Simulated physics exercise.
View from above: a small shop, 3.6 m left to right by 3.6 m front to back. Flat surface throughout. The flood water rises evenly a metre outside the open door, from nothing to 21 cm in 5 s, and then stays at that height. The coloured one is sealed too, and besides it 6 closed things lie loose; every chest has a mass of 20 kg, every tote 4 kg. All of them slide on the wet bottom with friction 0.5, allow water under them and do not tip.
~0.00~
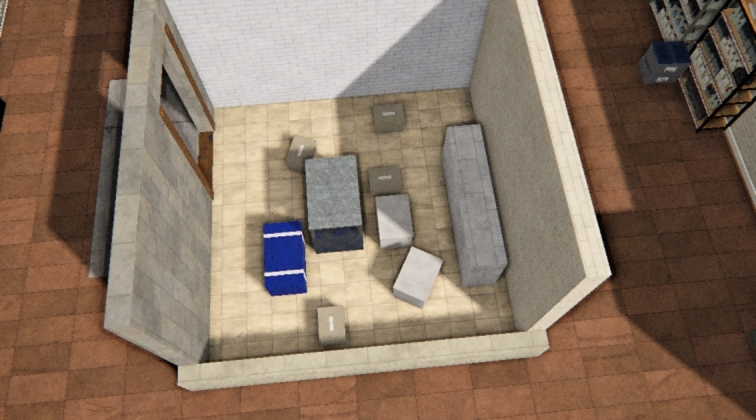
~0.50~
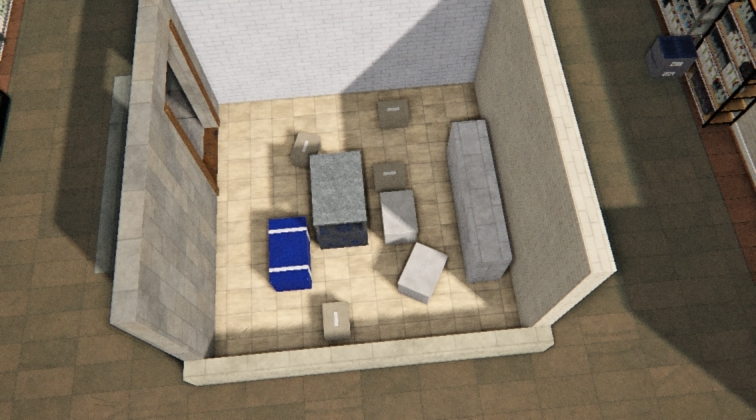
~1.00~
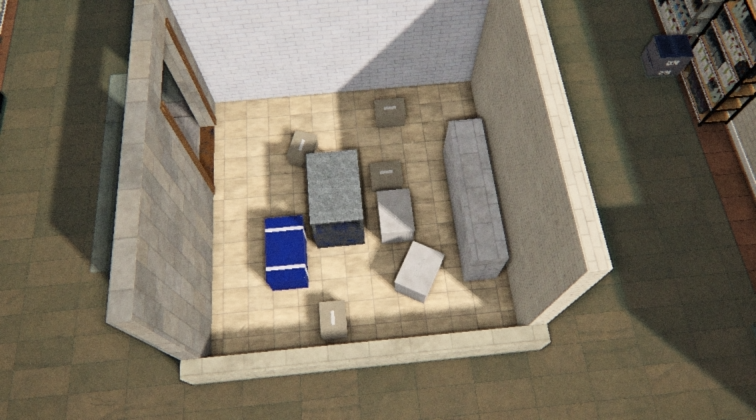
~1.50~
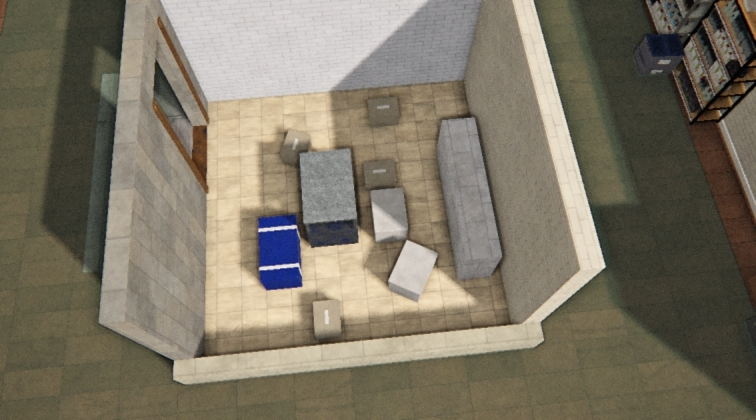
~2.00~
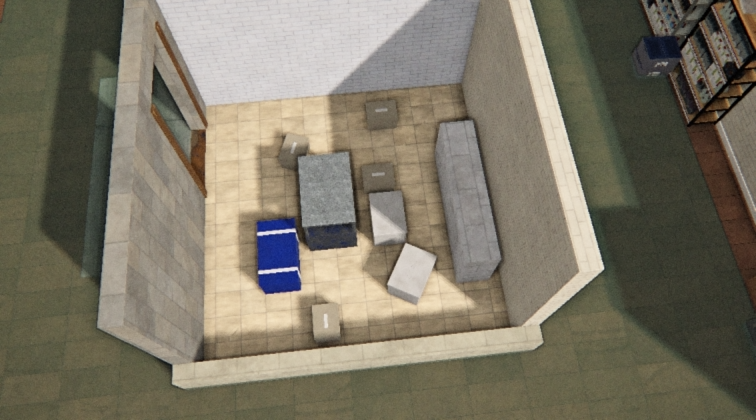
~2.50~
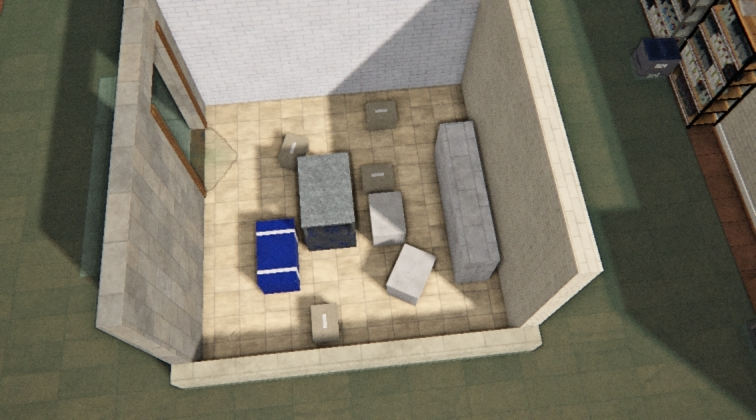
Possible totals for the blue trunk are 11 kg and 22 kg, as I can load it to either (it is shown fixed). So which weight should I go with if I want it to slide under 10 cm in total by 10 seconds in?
Go with the heavier one.
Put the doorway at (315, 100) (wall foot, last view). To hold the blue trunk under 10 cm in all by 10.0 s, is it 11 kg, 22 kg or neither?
I'd say neither one will work.
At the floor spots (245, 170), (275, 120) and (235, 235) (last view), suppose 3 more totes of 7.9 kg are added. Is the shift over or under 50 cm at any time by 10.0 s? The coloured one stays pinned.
Listed in turn, they go over the bar, over the bar, beneath the bar.
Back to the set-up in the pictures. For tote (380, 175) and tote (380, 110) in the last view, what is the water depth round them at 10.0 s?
Around 8 cm and 15 cm.
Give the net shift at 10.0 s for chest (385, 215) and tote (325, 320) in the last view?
Respectively 5 and 10 cm.
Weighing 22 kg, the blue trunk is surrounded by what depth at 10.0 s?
Depth: Approx. 5 cm.
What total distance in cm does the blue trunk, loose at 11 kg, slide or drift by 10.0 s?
Roughly 80 cm.
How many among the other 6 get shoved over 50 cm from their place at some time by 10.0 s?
Answer: 2.
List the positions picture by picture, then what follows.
The first frame shows the blue trunk at (283, 253), on the bottom; water covers 0.0 m2; 0 of 7 have shifted.
The second frame shows the blue trunk at (288, 249) rests on the ground; water covers 0.0 m2; 0 of 7 have shifted.
The third frame shows the blue trunk at (285, 248), on the bottom; 0.0 m2 under water; 0 of 7 have shifted.
The fourth frame shows the blue trunk at (278, 247), on the bottom; water covers 0.0 m2; 0 of 7 have shifted.
The fifth frame shows the blue trunk at (277, 251) rests on the ground; 0.0 m2 under water; 0 of 7 have shifted.
The sixth frame shows the blue trunk at (276, 251), on the bottom; water covers 0.2 m2; 0 of 7 have shifted.
After 3.5 s the blue trunk would be 0 cm from its start with 11 kg and 0 cm from its start with 22 kg; 0 cm of water round it then.
After 4.5 s the blue trunk would be 0 cm from its start with 11 kg and 0 cm from its start with 22 kg; 2 cm of water round it then.
After 7.0 s the blue trunk would be 27 cm from its start with 11 kg and 0 cm from its start with 22 kg; 4 cm of water round it then.
After 10.0 s the blue trunk would be 71 cm from its start with 11 kg and 1 cm from its start with 22 kg; 5 cm of water round it then.
